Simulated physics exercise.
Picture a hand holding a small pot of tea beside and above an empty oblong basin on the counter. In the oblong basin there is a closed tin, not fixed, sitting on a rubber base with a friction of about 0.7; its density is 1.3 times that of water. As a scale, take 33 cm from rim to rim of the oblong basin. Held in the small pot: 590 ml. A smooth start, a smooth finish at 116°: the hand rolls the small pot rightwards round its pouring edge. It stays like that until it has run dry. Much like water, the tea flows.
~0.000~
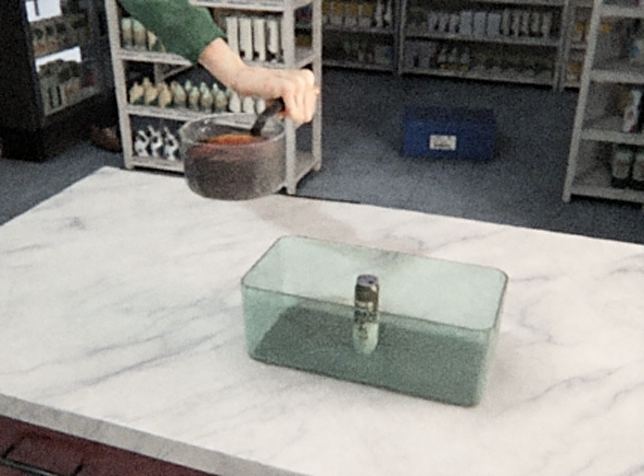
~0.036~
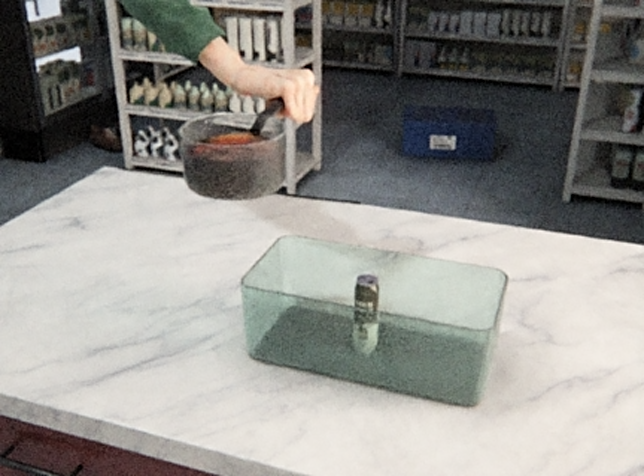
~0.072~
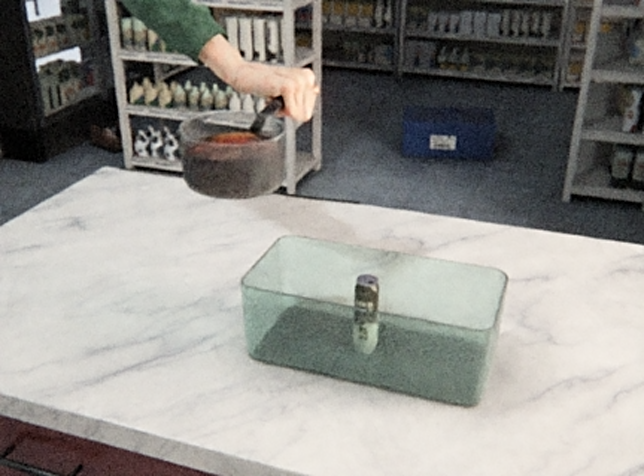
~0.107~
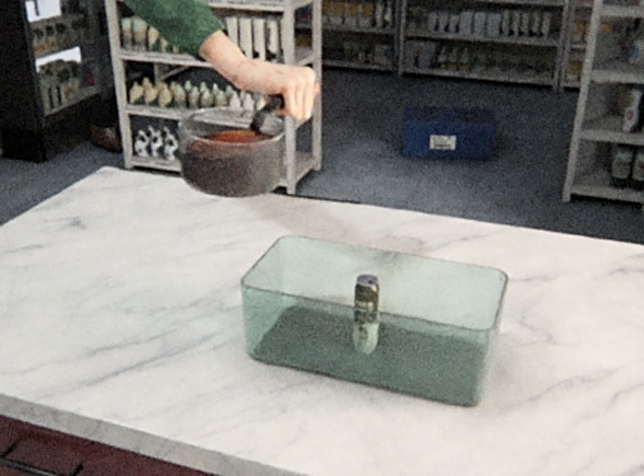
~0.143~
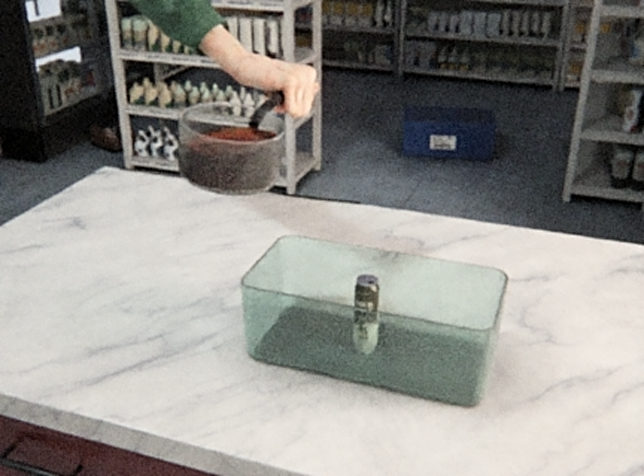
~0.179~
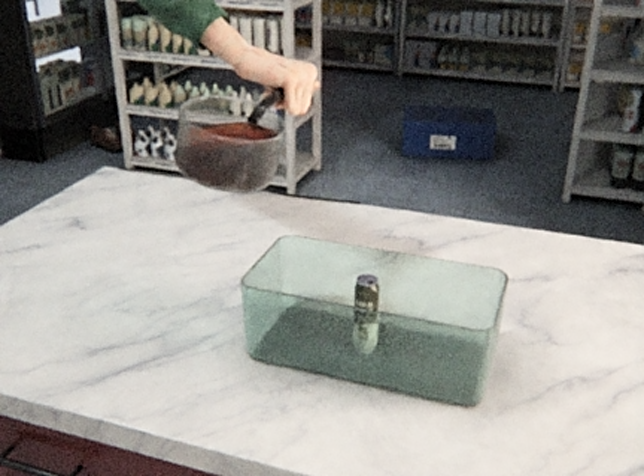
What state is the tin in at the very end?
The tin is upright.
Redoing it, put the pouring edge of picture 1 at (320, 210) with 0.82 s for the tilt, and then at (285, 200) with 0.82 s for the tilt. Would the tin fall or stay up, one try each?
Try 1: Still standing; try 2: Tipped over.
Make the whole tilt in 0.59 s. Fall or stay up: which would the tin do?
In that case the tin stays vertical.
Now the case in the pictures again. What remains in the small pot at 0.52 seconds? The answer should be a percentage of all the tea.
At that time about 66 in a hundred parts are still held.
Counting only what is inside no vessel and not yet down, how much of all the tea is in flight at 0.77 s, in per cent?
Near 34 percent.
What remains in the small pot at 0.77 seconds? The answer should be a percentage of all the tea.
About 6 per cent.
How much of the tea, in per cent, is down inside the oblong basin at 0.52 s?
I'd put it near 0 percent.
After 0.52 s the tilt is 82° and 67 per cent is still to pour; the tin stands where it began.
After 0.77 s the tilt is 115° and 6 per cent is still to pour; the tin stands where it began.
After 1.03 s the tilt is 116° and 0 per cent is still to pour; the tin stands where it began.
After 1.32 s the tilt is 116° and 0 per cent is still to pour; the tin stands where it began.
In the end the tin stands where it began.
